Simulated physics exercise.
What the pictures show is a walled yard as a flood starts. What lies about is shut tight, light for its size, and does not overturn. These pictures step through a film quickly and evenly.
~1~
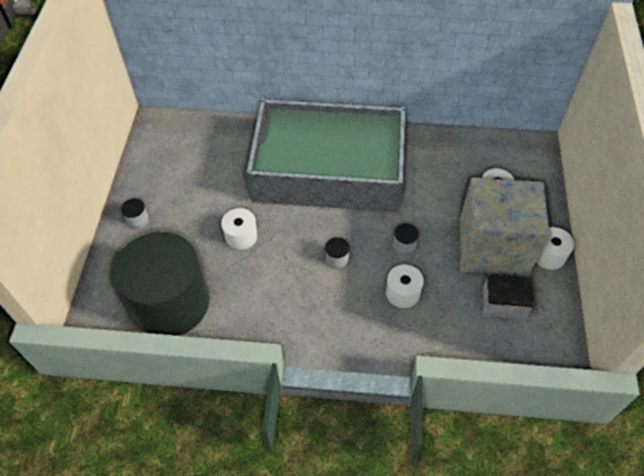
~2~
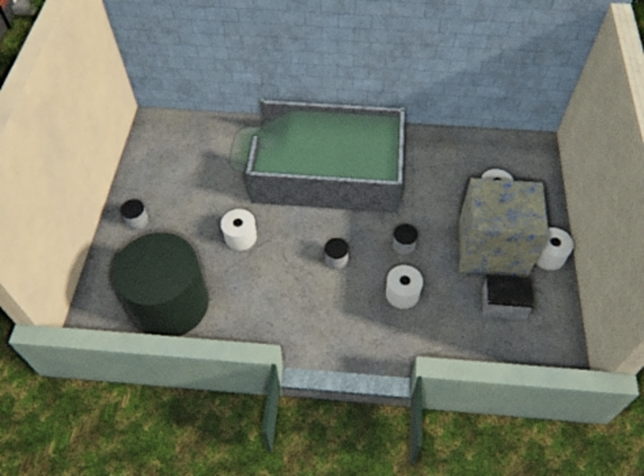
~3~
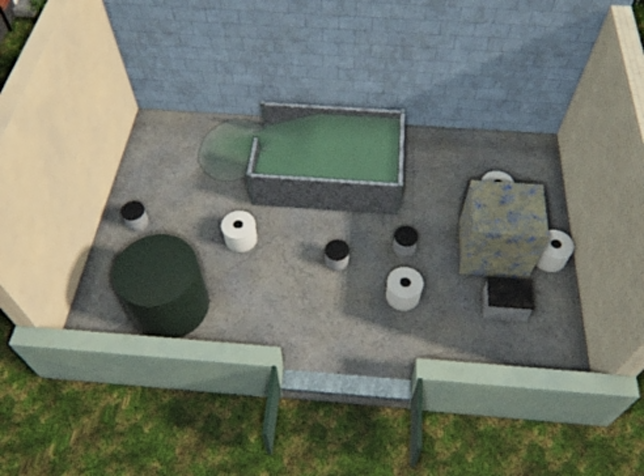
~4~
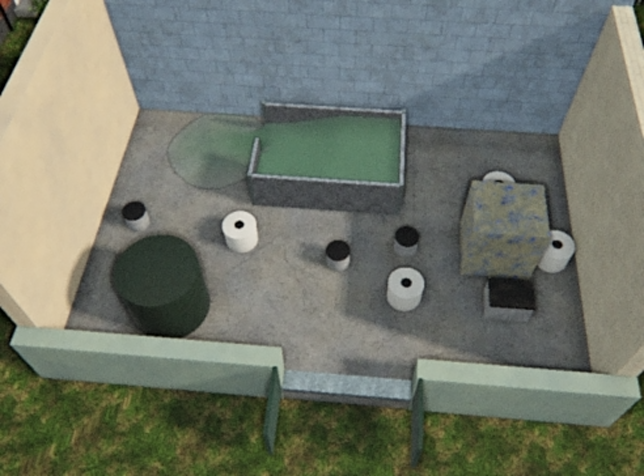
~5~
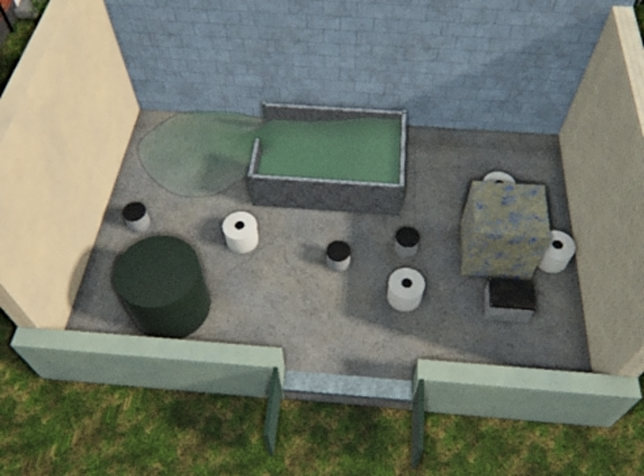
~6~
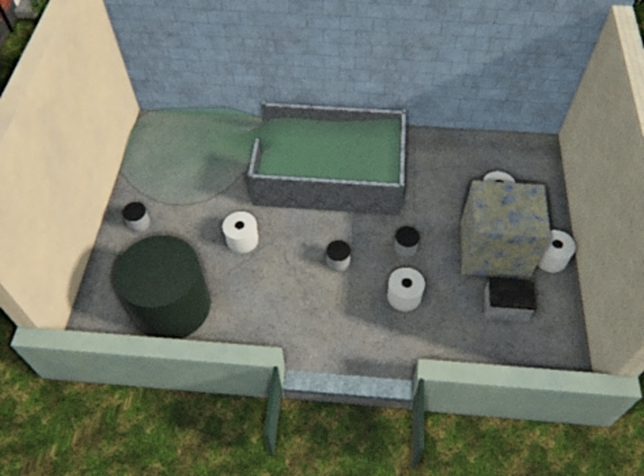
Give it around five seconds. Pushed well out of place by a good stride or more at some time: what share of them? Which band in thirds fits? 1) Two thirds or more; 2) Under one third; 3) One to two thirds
(2) Under one third.
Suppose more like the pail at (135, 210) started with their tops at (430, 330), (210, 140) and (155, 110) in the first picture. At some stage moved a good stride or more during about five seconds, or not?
In order: Hardly budges, shoved clear, then shoved clear.
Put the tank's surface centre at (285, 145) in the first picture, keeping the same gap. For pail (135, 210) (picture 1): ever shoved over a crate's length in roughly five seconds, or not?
Lab note - finding: Distance reached.
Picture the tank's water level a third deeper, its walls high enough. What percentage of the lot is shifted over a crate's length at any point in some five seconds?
Close to 10 in a hundred, give or take.
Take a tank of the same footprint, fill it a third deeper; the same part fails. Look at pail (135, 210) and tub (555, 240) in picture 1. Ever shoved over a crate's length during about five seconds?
Taking them in order, went the full length and then didn't get there.
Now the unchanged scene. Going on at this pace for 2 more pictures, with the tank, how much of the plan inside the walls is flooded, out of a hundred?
Roughly 20 %.
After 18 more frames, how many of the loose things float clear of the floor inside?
Counting them up gives 1.
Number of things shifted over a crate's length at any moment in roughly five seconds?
My count comes to 1.
A moment on, 0 of 8 are well off their spots; 0 afloat.
Next, 0 of 8 are well off their spots; 0 afloat.
Later, 1 of 8 are well off their spots; 1 afloat.
In the end, 1 of 8 are well off their spots, and 1 have been at some point; 0 afloat.
